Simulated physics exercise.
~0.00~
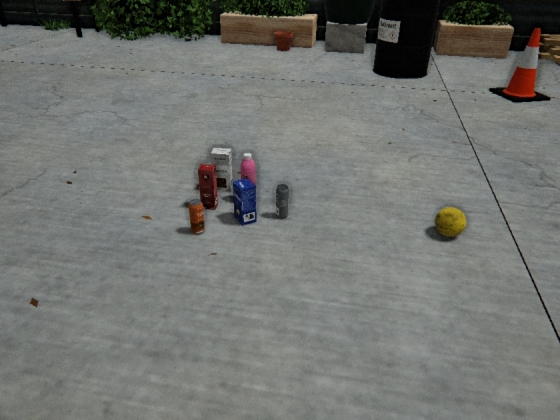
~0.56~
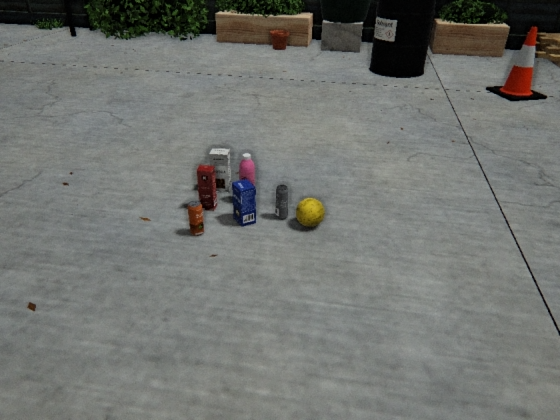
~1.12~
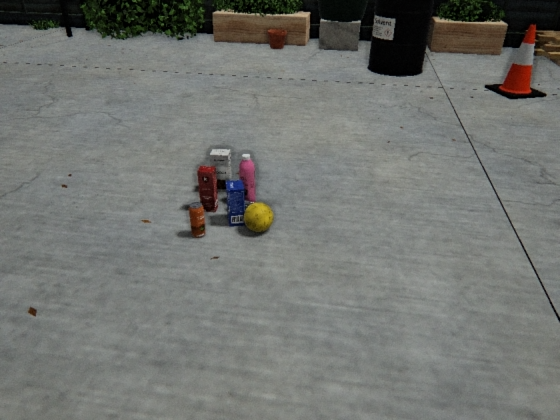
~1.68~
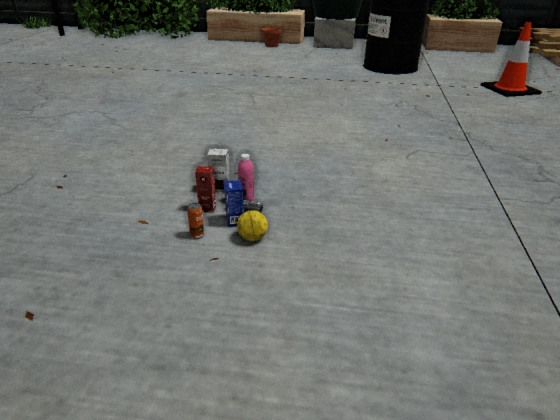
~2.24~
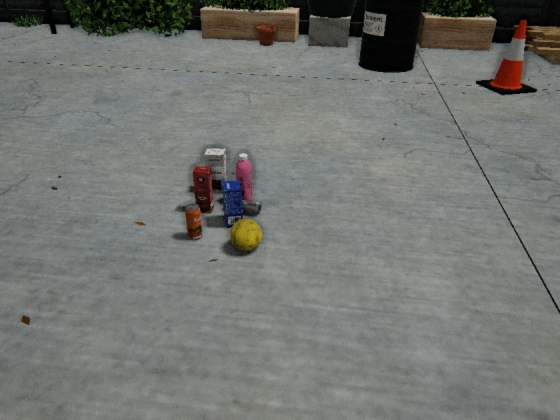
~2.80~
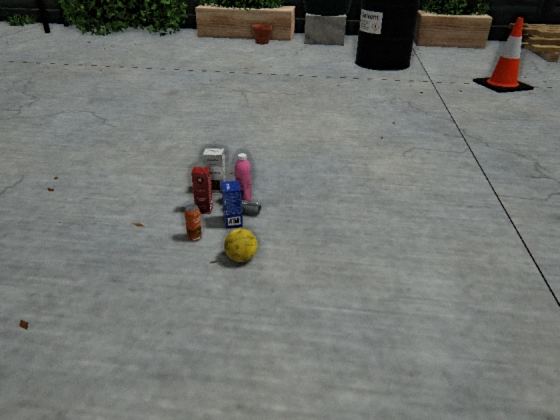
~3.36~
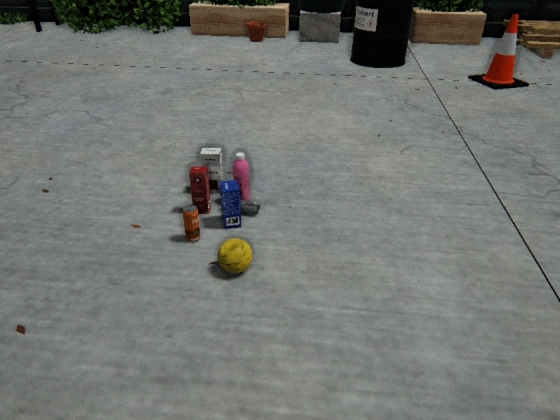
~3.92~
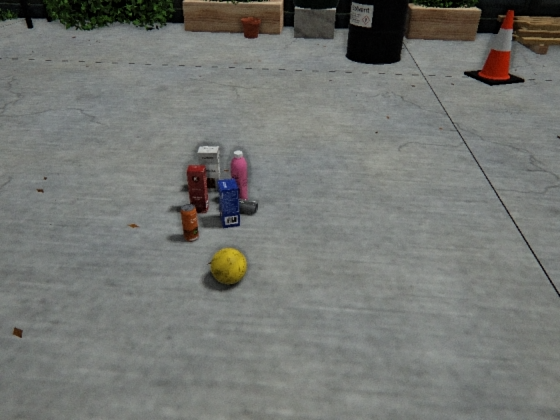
Yellow ball rolling left across concrete, knocking over a grey can, nudging a blue carton, then rolling clear toward the viewer.
